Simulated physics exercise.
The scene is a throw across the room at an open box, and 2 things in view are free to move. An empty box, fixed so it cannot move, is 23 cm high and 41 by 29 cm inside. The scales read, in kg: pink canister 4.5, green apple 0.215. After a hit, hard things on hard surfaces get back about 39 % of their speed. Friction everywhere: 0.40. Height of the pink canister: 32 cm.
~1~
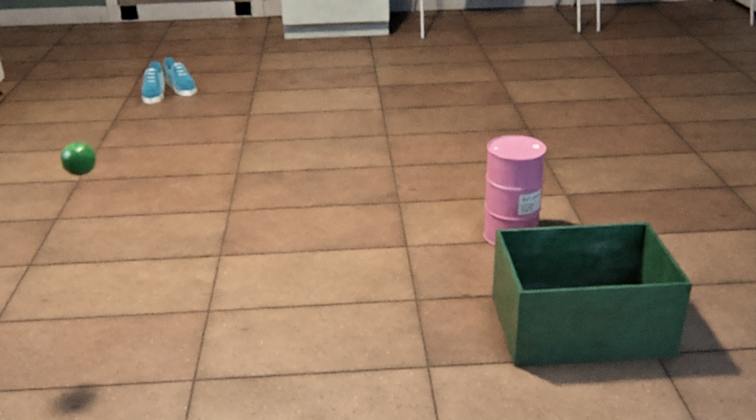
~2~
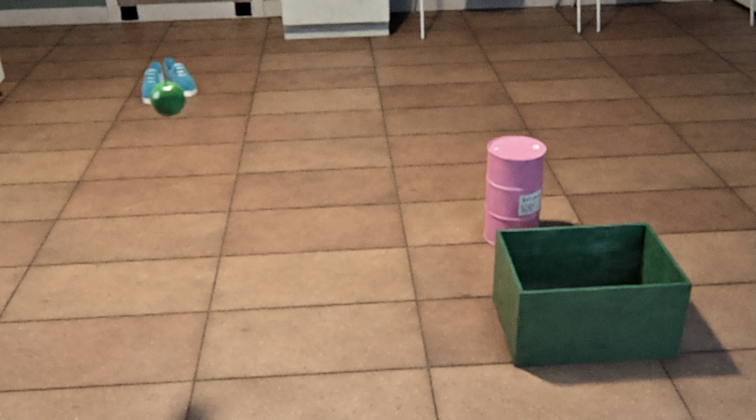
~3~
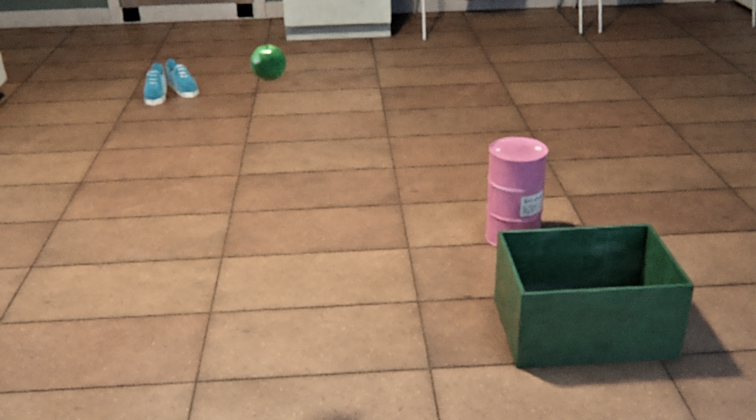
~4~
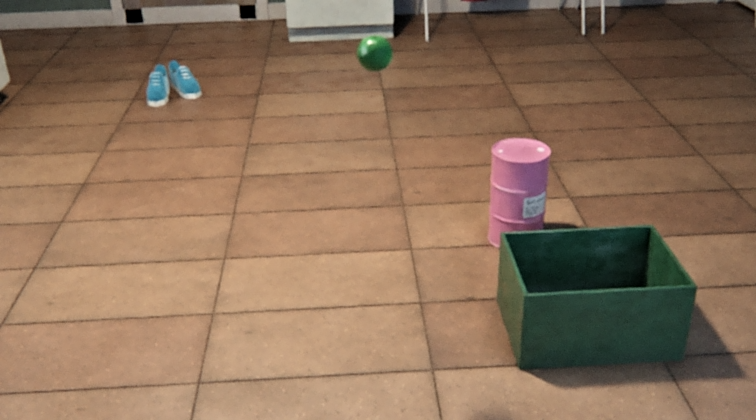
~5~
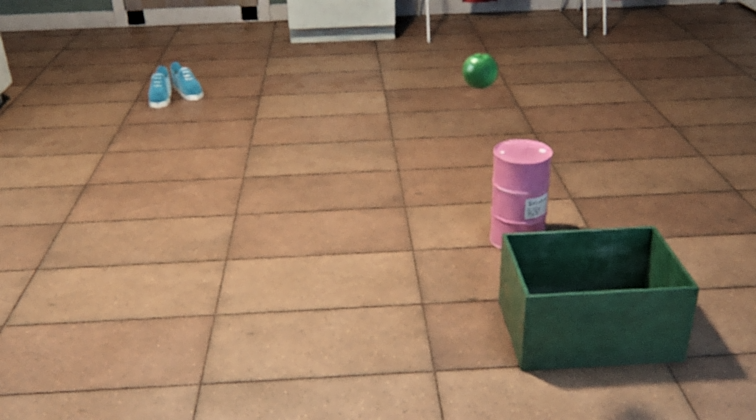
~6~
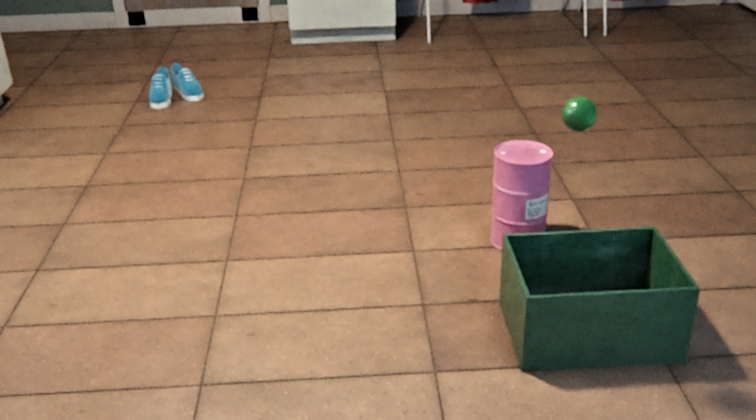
Green apple flying left to right in a high arc across a tiled room, passing above a pink canister near an open green box.
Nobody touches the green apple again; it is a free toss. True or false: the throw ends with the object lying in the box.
False.
Then, 0.20 s after the last picture, apple outside, 48 cm from the box's middle.
Then, 0.40 s after the last picture, apple outside, 92 cm from the box's middle.
Then, 0.50 s after the last picture, apple outside, 113 cm from the box's middle.
Then, 0.70 s after the last picture, apple outside, 144 cm from the box's middle.
By the end, apple outside, 154 cm from the box's middle; pink canister in place, give or take 10 cm.
